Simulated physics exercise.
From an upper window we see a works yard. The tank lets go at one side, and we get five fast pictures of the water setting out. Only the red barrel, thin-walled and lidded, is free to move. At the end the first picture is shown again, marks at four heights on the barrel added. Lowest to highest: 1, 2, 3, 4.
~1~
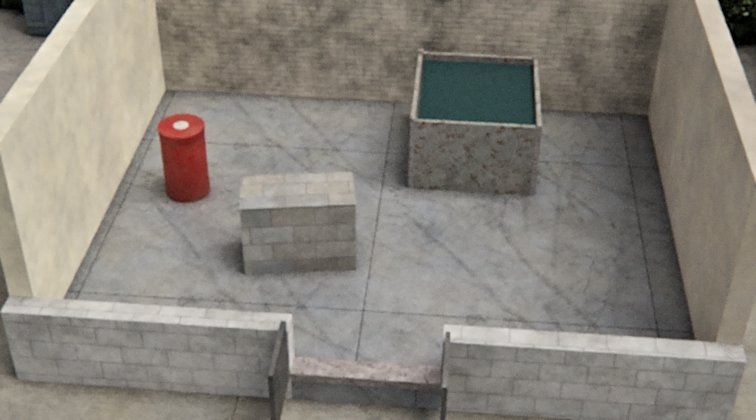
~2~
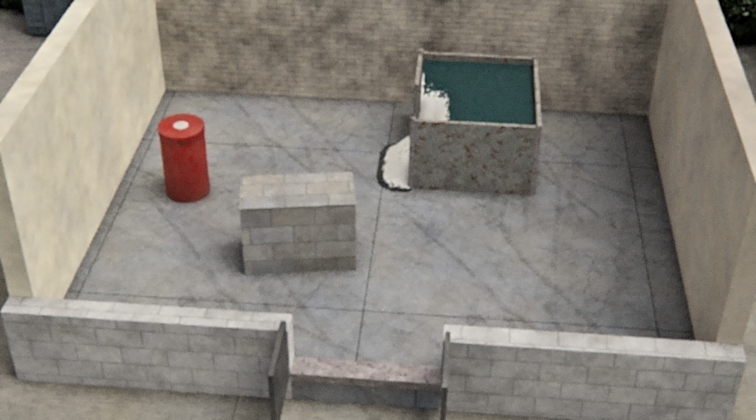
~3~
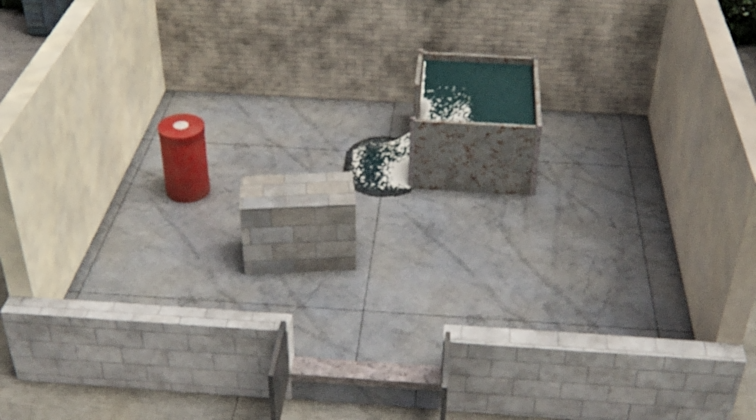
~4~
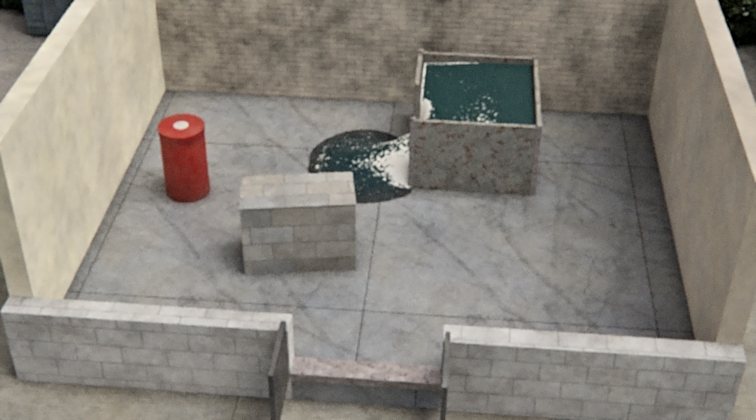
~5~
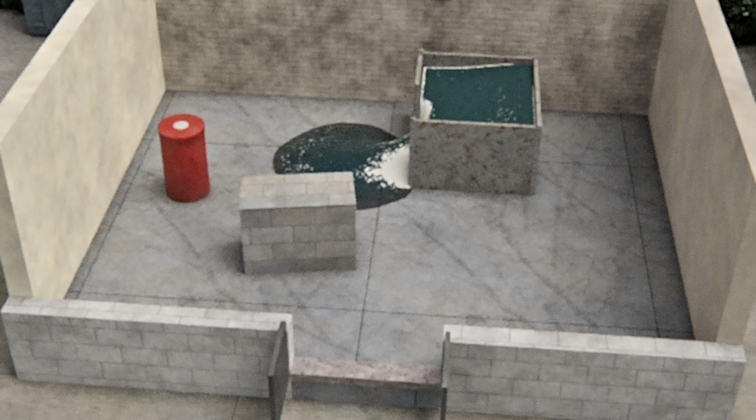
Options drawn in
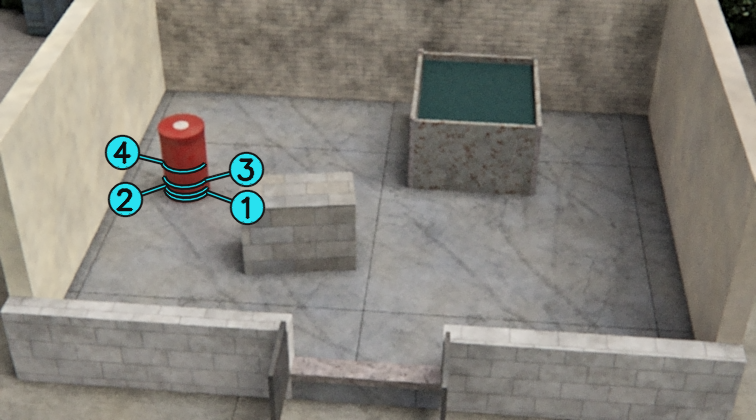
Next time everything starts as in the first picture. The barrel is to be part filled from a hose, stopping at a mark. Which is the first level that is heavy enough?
Line 4.
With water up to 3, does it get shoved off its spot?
Yes.
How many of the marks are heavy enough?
One.
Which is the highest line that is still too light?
3.
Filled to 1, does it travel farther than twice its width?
Yes, it does.
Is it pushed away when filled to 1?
Yes, it does.
On the marked copy, 1 at (183, 199); 2 at (182, 195); 3 at (181, 187); 4 at (179, 171); from the bottom up 1, 2, 3, 4.
With 1, it is pushed about 5 times its own width away.
With 2, it is pushed about 5 times its own width away.
With 3, it is pushed about its own width away.
With 4, it does not move.
